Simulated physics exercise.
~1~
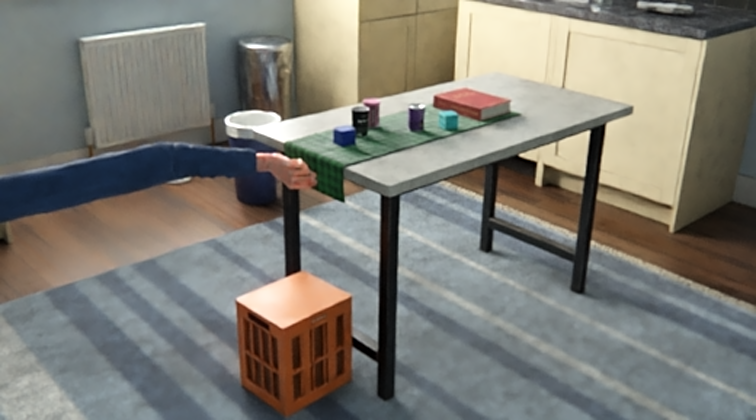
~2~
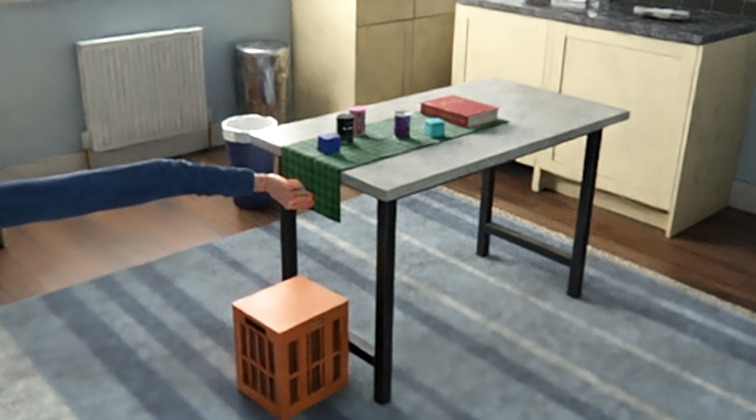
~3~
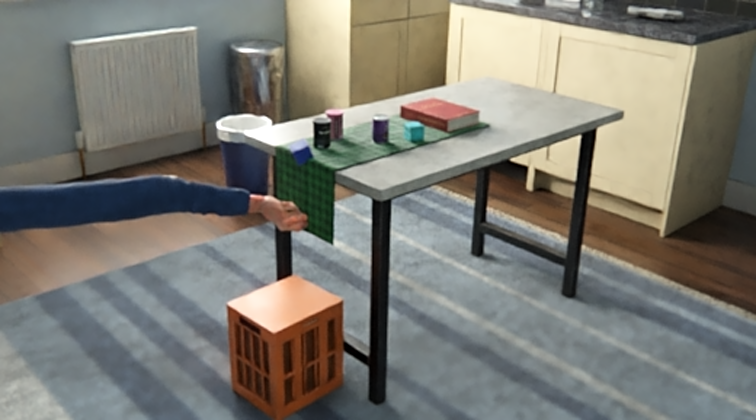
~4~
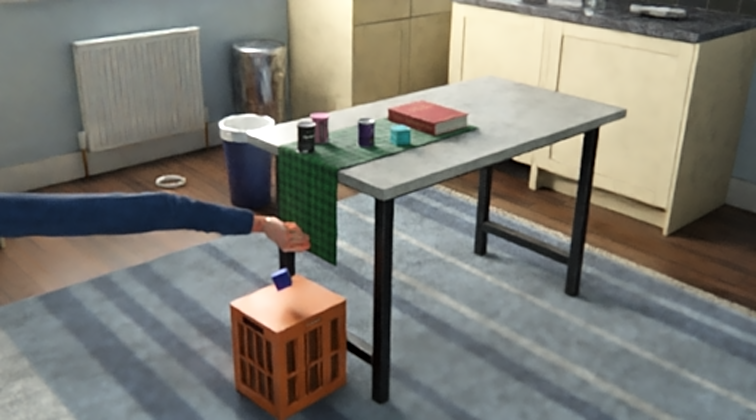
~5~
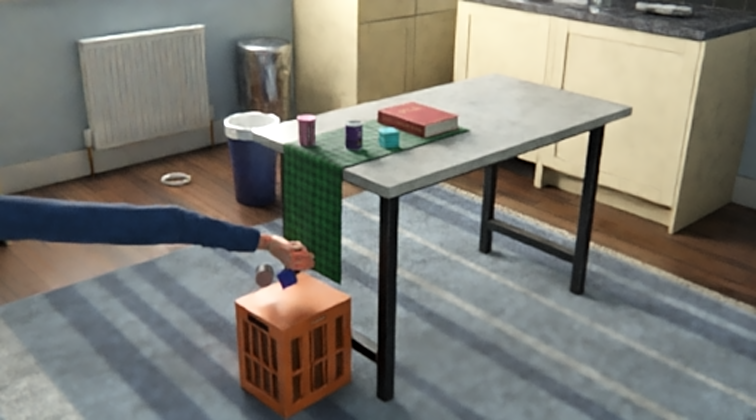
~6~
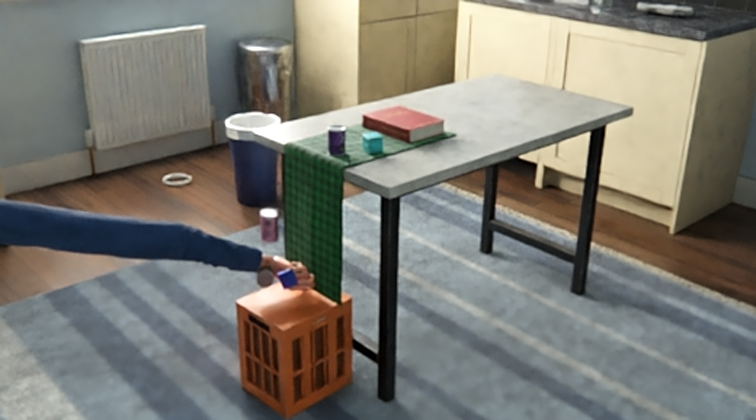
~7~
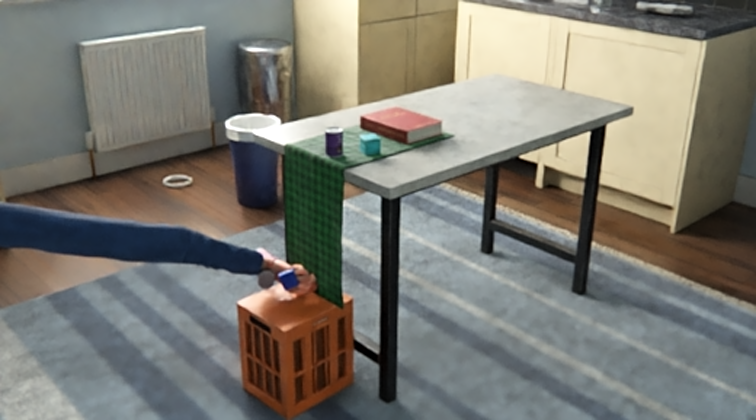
Hand slowly pulling a green table runner down to an orange crate, tipping a blue cube and two cans off the table.
